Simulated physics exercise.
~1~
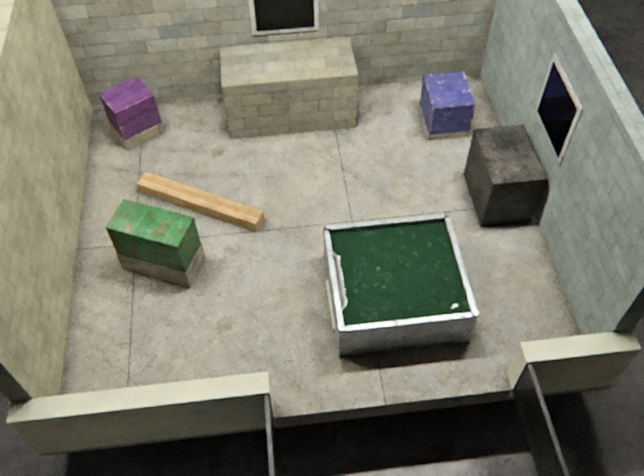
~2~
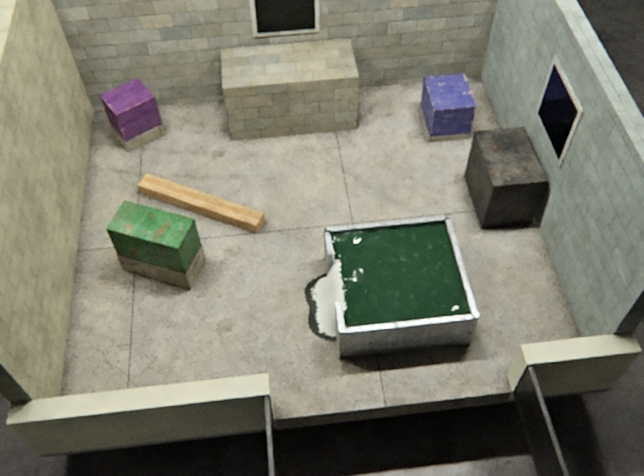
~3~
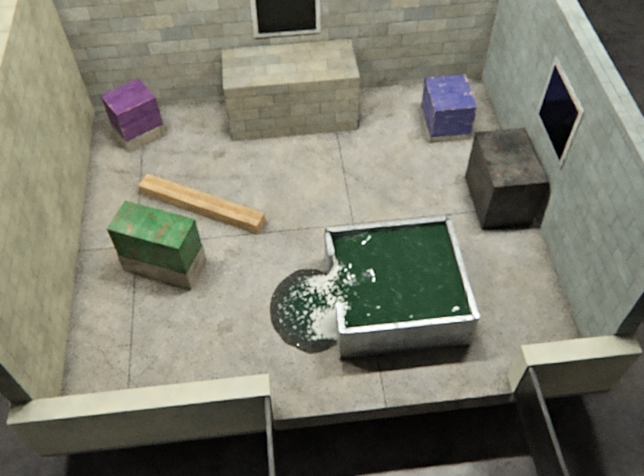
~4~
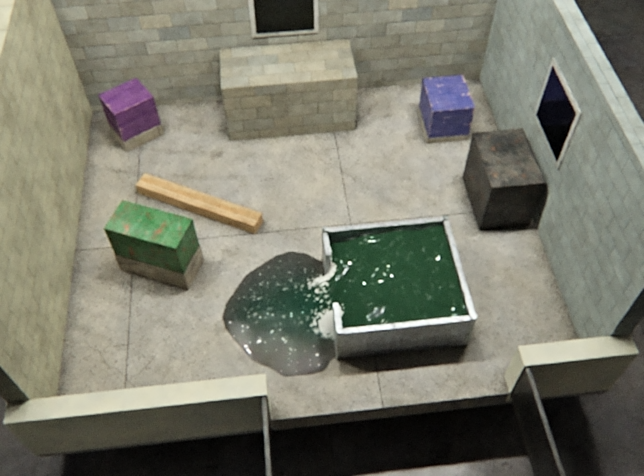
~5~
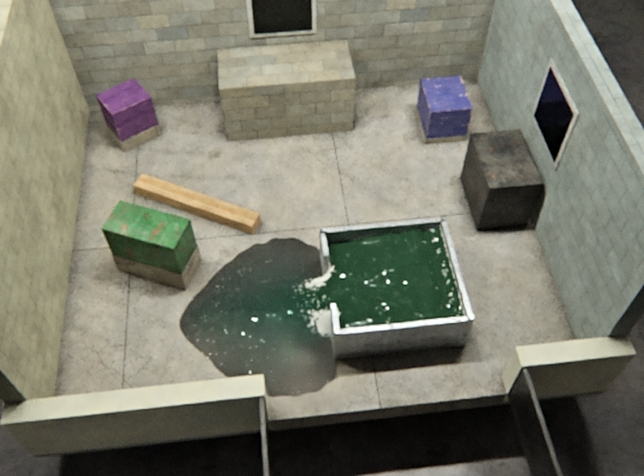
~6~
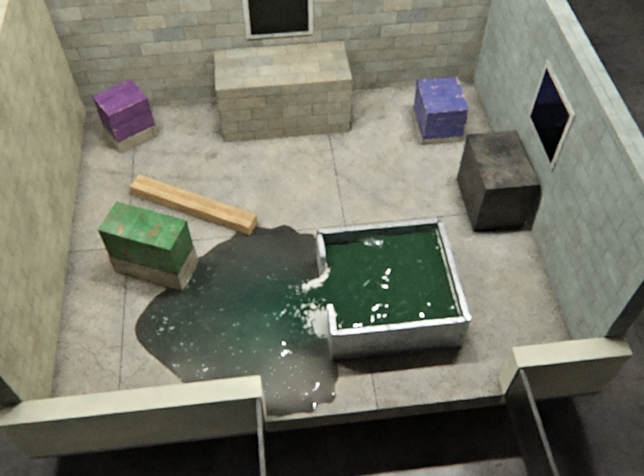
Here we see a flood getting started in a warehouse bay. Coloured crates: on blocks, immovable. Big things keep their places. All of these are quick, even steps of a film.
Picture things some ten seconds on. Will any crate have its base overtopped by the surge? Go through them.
Each in turn: The blue crate is spared, the purple crate is spared, the green crate is spared.
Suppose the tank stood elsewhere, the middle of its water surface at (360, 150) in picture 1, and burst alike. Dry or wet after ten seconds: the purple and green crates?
Note - purple is overtopped; green is left dry.
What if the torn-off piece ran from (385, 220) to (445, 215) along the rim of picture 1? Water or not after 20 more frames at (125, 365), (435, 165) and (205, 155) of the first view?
Spared, then sodden, then sodden.
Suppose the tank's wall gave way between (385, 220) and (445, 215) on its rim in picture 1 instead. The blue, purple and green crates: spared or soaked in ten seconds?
As I read it, the blue one gets reached; the purple one is never reached; finally the green one is never reached.
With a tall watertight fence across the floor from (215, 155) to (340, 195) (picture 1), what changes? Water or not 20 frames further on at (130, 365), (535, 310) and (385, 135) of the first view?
First inundated, then unwetted, then unwetted.
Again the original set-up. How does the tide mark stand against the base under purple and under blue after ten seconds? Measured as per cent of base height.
In order: 60% and 10%.
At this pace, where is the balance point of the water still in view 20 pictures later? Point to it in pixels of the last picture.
The water centres close to (233, 301).
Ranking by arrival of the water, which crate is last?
Last is the one in blue.
A moment on, water covers 25 % of the floor; the blue crate not reached, the purple crate not reached, the green crate water round its plinth.
Next, water covers 30 % of the floor; the blue crate not reached, the purple crate not reached, the green crate water round its plinth.
Then, water covers 35 % of the floor; the blue crate not reached, the purple crate water round its plinth, the green crate water round its plinth.
Later, water covers 45 % of the floor; the blue crate not reached, the purple crate water round its plinth, the green crate water round its plinth.
In the end, water covers 70 % of the floor; the blue crate stayed above the water, the purple crate stayed above the water, the green crate stayed above the water.
